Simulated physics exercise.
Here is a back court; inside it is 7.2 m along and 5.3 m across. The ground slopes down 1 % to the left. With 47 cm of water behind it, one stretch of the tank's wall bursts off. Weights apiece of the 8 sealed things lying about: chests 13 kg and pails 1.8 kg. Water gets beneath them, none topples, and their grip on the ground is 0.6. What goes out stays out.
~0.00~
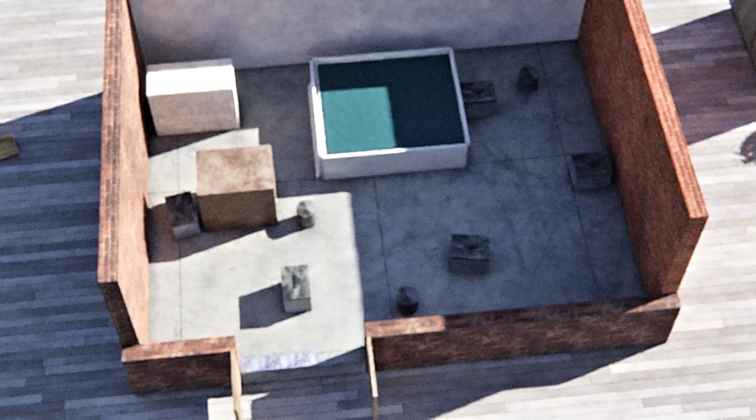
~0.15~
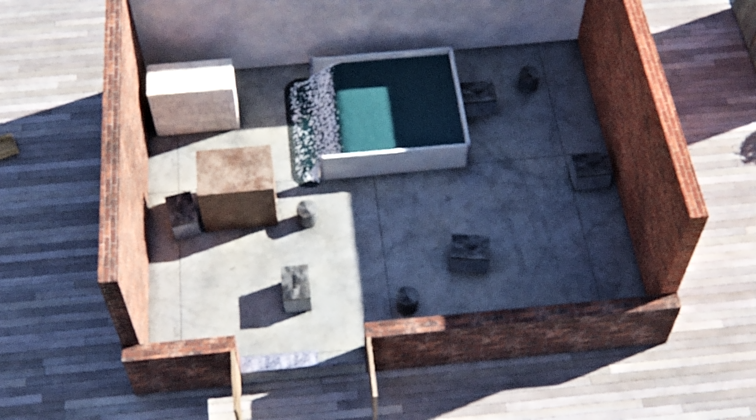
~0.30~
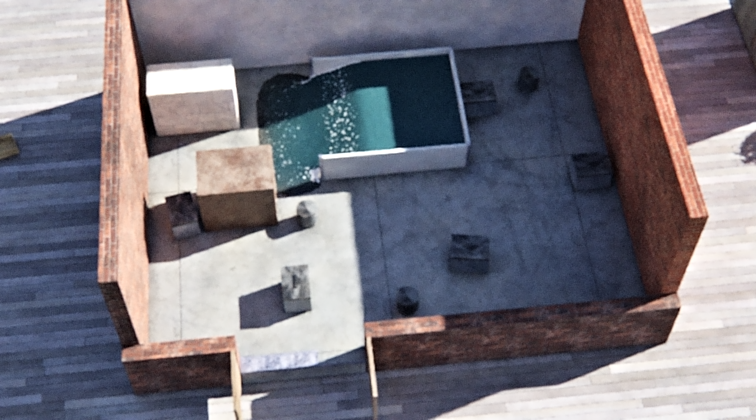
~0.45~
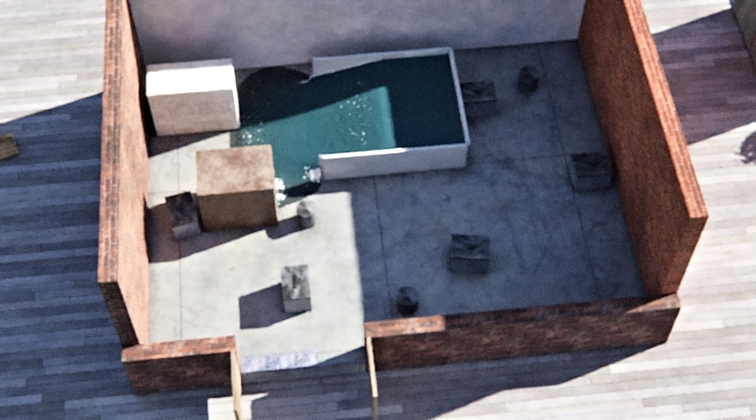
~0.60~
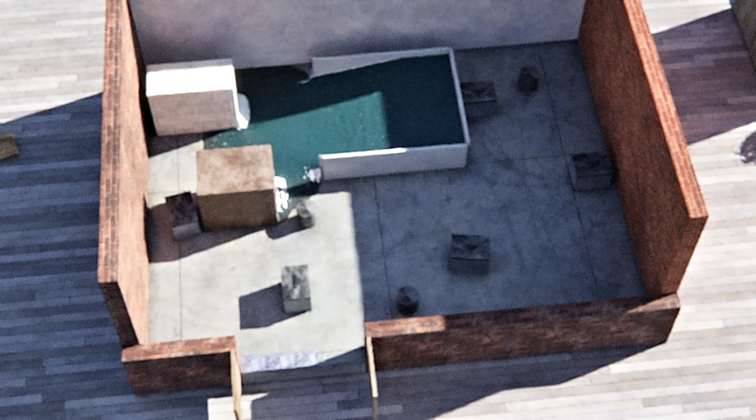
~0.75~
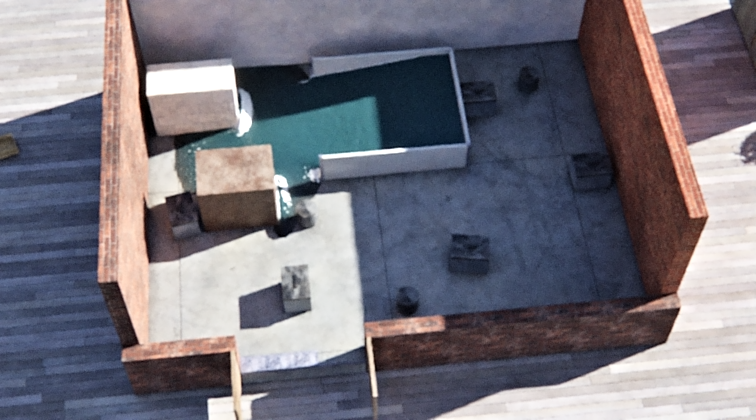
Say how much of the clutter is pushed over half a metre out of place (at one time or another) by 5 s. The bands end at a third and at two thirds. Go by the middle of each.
That comes to not even a third.
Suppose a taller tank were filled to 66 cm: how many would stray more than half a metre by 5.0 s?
In that case 5 of them.
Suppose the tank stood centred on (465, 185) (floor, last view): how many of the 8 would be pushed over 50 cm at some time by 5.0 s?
In that case 3 of them.
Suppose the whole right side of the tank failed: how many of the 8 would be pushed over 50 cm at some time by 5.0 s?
In that case 4 of them.
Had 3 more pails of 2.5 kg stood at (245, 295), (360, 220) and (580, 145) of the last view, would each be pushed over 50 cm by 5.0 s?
In turn: More, less, short of it.
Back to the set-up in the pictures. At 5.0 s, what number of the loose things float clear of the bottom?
I count 2.
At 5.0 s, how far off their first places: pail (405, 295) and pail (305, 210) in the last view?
In that order: 0 cm, 80 cm.
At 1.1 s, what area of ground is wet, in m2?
Roughly 10.5 m2.
After 1.1 s 0 of 8 are over 50 cm from their spots; 0 afloat.
After 2.2 s 0 of 8 are over 50 cm from their spots; 0 afloat.
After 3.5 s 0 of 8 are over 50 cm from their spots; 0 afloat.
After 5.0 s 2 of 8 are over 50 cm from their spots, and 2 have been at some point; 2 afloat.
